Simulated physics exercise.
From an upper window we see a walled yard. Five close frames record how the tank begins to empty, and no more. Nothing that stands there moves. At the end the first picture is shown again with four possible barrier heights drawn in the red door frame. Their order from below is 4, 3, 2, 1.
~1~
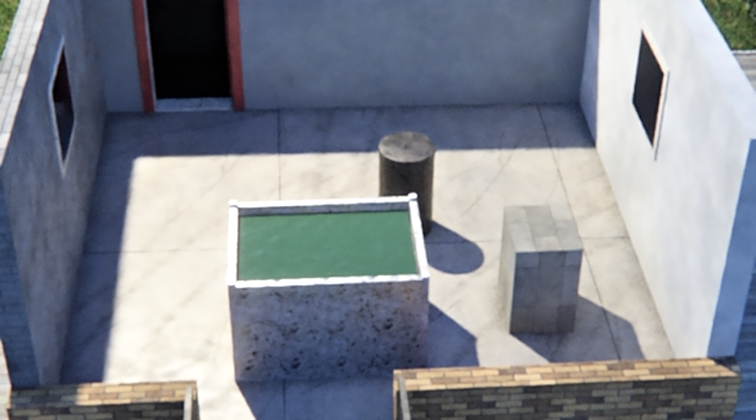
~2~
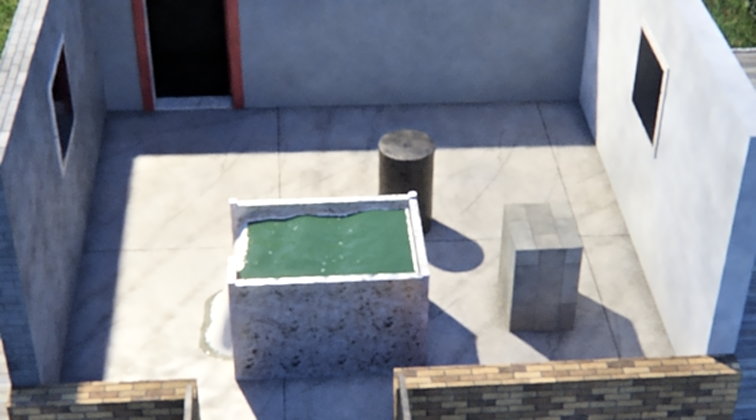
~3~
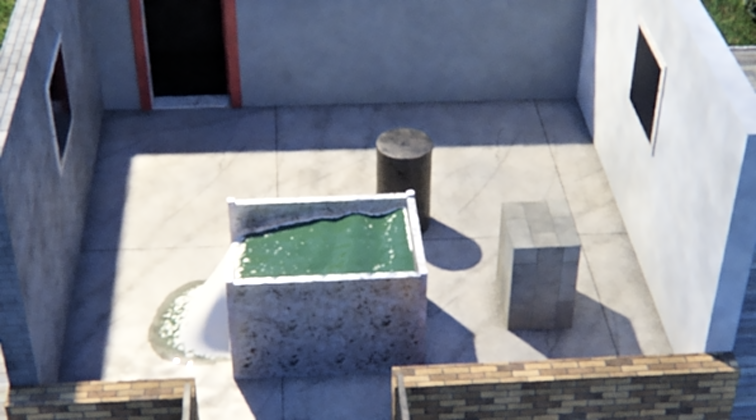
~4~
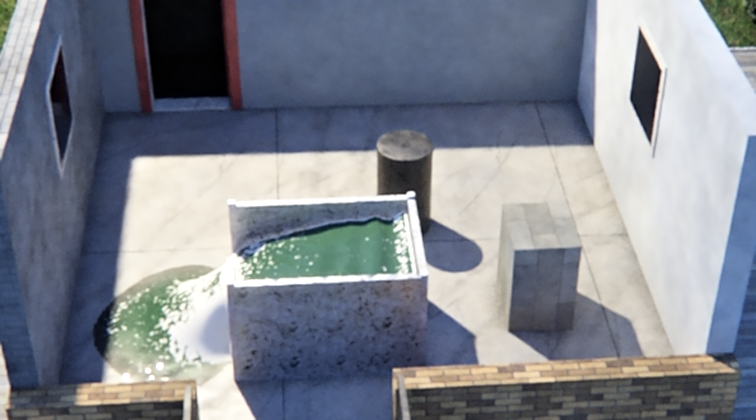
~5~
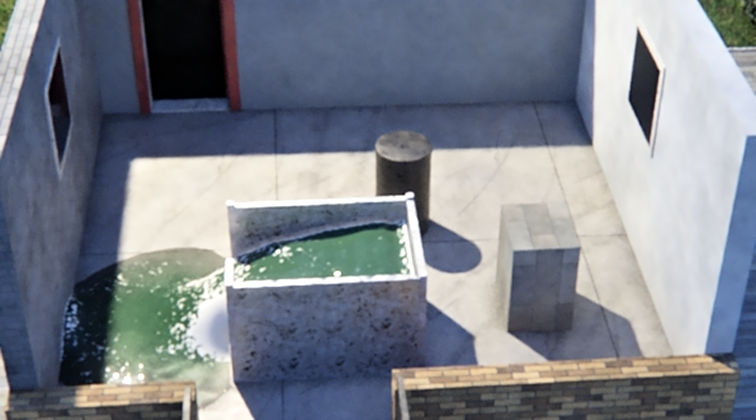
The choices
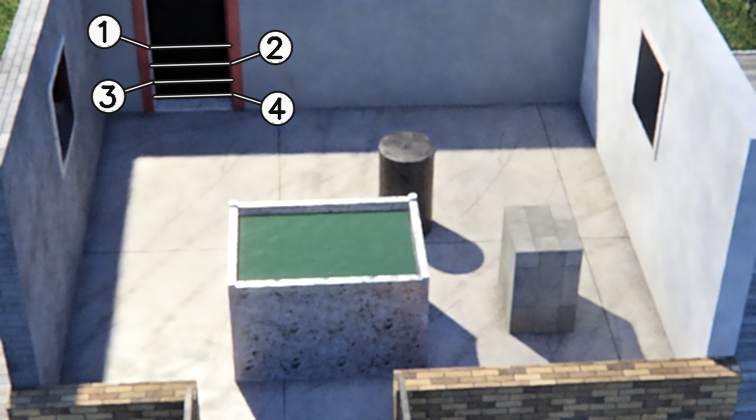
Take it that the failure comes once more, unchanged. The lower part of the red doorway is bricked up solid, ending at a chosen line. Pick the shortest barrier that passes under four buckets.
Use mark 4.
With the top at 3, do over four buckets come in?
No, that is safe.
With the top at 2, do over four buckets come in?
No, not at all.
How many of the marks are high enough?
All of them.
On the marked copy, 1 at (189, 46); 2 at (191, 64); 3 at (192, 81); 4 at (193, 95); from the bottom up 4, 3, 2, 1.
With 1, nothing gets over.
With 2, nothing gets over.
With 3, nothing gets over.
With 4, a bucket or two gets in.
